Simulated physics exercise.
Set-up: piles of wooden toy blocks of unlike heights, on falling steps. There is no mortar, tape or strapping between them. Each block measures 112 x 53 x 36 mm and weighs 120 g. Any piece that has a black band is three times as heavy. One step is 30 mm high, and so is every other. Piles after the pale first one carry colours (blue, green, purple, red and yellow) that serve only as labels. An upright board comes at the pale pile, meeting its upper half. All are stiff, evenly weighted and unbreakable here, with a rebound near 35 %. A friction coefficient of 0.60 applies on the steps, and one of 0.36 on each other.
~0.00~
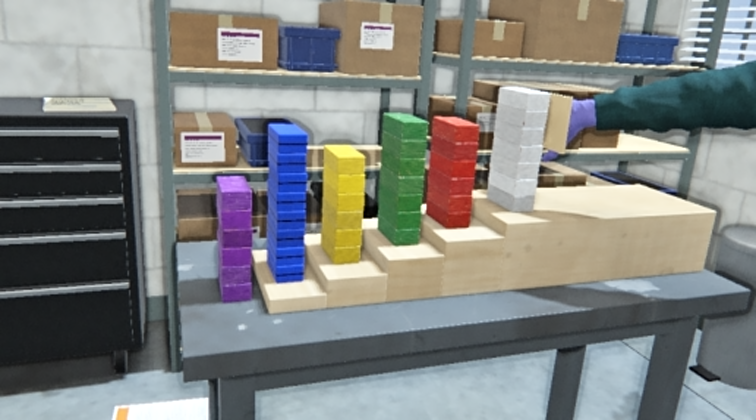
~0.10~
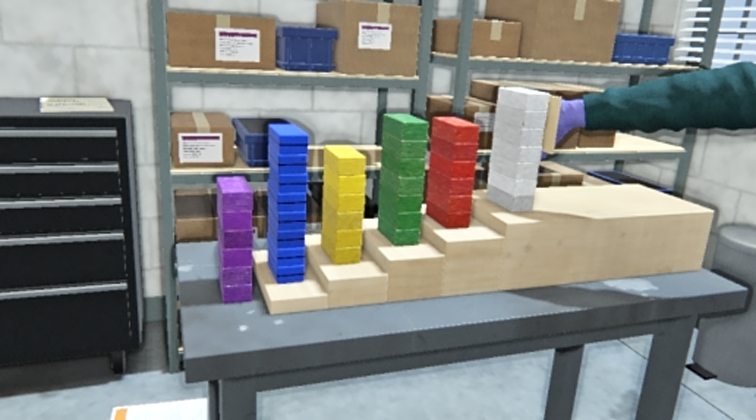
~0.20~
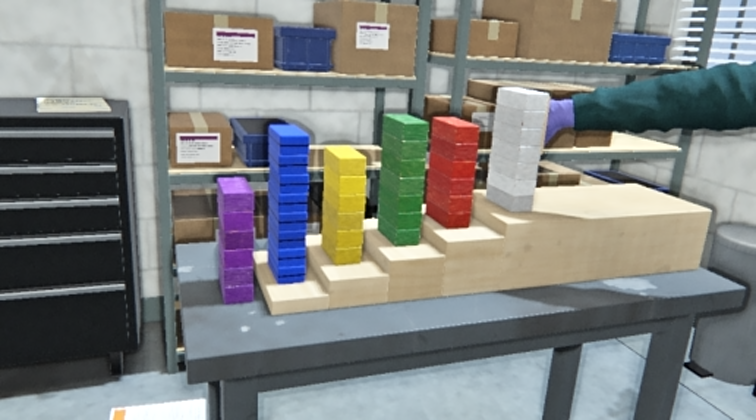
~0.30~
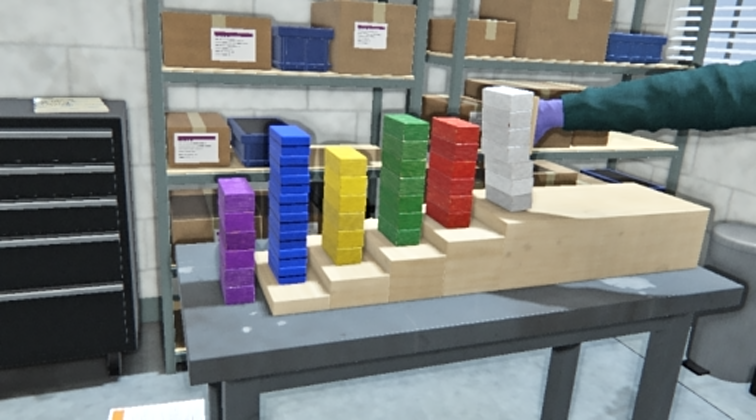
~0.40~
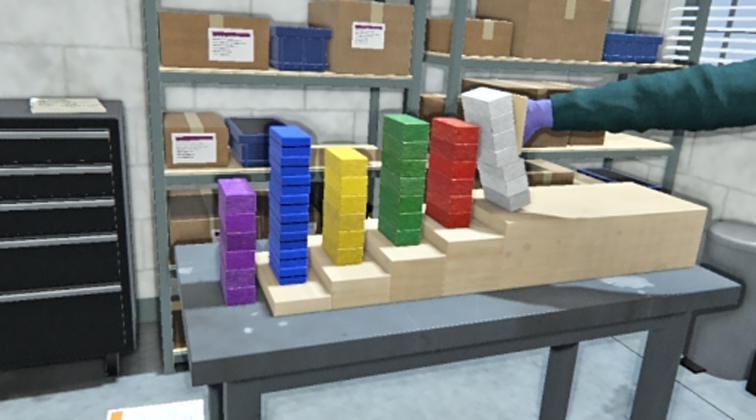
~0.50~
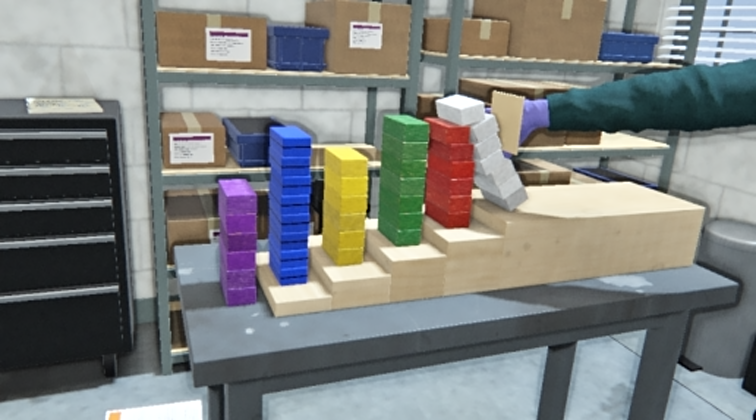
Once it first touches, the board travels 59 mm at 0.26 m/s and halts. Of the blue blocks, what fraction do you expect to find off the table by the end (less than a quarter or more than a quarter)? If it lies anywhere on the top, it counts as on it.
Upwards of a quarter of them, I would say.
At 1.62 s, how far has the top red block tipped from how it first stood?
Angle from initial pose, roughly 50 deg - estimate.
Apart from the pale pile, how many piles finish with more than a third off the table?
By my count, 2.
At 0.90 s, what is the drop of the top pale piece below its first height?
I'd put it at close to 6 cm below where it started.
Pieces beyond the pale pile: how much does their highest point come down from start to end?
I'd say it's about 13 cm lower than before.
After 0.90 s, 7 of the pale pile down; none of the 8 blue blocks off the table (0 of 33 in all colours); top blue block unmoved; top green block 18° from how it stood, 22 mm lower.
After 1.62 s, 7 of the pale pile down; none of the 8 blue blocks off the table (0 of 33 in all colours); top blue block 19° from how it stood, 35 mm lower; top red block 47° from how it stood, 13 cm lower.
After 2.20 s, 7 of the pale pile down; 5 of the 8 blue blocks off the table (11 of 33 in all colours); top blue block on its side; top purple block upside down.
In the end (2.5 s), 7 of the pale pile down; 5 of the 8 blue blocks off the table (11 of 33 in all colours); top blue block on its side; top purple block upside down. That is 62 per cent.
